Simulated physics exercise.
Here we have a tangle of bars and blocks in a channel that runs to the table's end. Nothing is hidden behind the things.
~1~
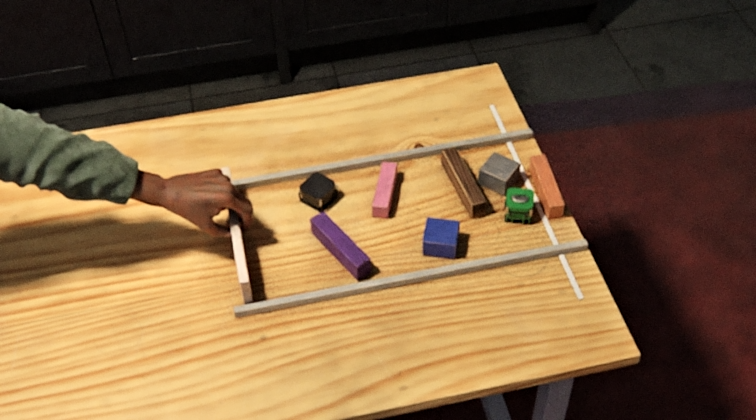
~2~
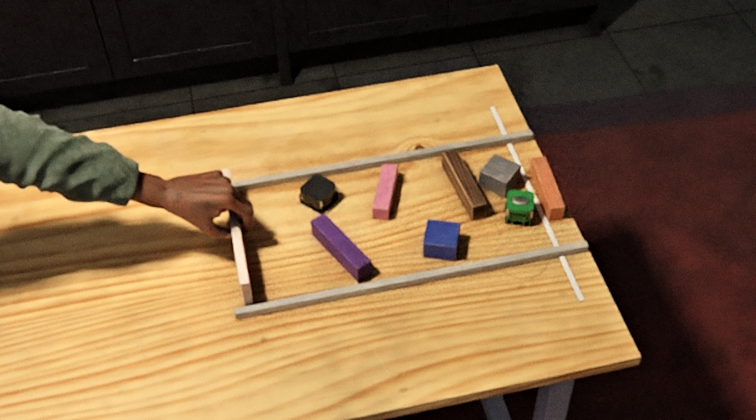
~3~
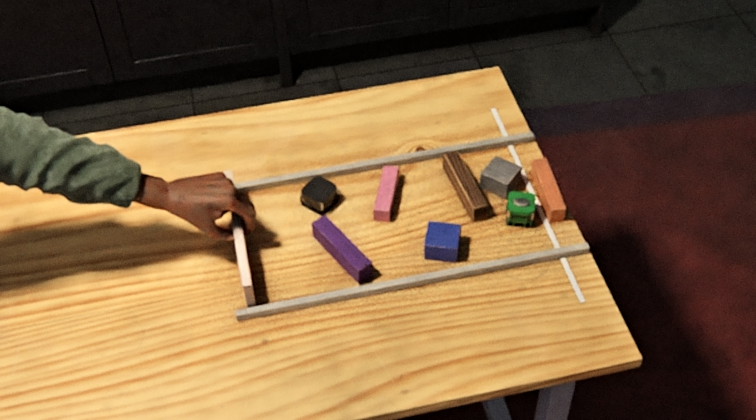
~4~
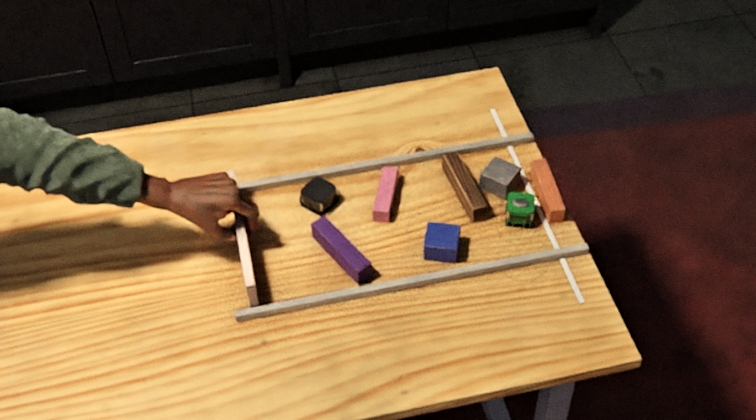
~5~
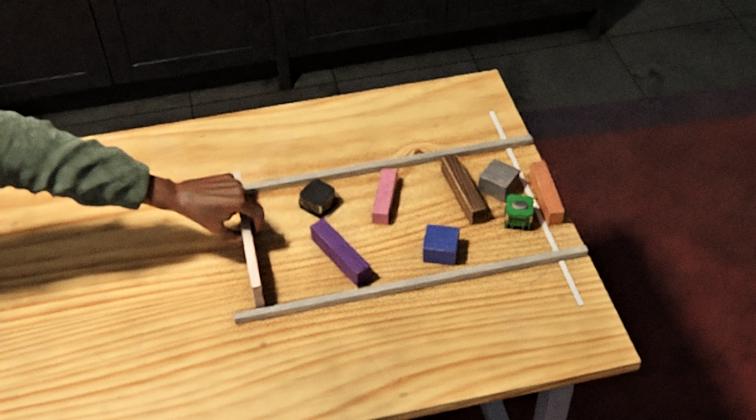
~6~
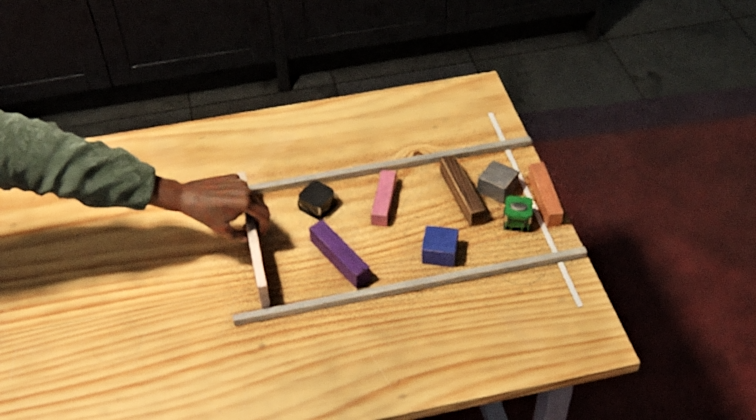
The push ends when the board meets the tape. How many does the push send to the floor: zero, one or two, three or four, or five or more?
The number that fall off is five or more.
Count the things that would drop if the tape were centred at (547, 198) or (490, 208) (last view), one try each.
Try by try, 7 and 2.
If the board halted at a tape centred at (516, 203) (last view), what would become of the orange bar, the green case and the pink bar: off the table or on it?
The orange bar goes over, the green case is lost, the pink bar holds on.
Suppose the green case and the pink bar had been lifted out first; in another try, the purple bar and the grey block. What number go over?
It would be 4 and 3.
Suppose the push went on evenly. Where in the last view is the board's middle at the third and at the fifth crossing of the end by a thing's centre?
First at (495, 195), next at (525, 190).
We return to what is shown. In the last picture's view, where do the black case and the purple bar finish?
First (533, 168), then (550, 215).
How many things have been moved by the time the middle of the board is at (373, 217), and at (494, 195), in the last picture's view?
By then 3, and 8.
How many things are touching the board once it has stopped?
That makes 2.
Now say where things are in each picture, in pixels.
Orange bar (546, 186); green case (519, 206); grey block (499, 174); board (237, 234); tape (532, 193), in the first picture.
Green case (520, 208); pink bar (386, 192), in the second picture.
Grey block (501, 177); blue block (443, 242), in the third picture.
Orange bar (547, 190); brown stick (464, 186), in the fourth picture.
Green case (519, 213); black case (318, 199), in the fifth picture.
Orange bar (545, 194); green case (518, 214); grey block (498, 182); board (253, 239); tape (531, 200), in the sixth picture.
Soon after, none off yet; orange bar at rest near (545, 194); green case at rest near (518, 214); grey block at rest near (498, 182).
Then, none off yet; orange bar at rest near (547, 193); green case at rest near (518, 214); grey block moved a little near (514, 179).
At rest, the number that fall off is five or more; fallen, pink bar, blue block, brown stick, grey block, green case and orange bar.
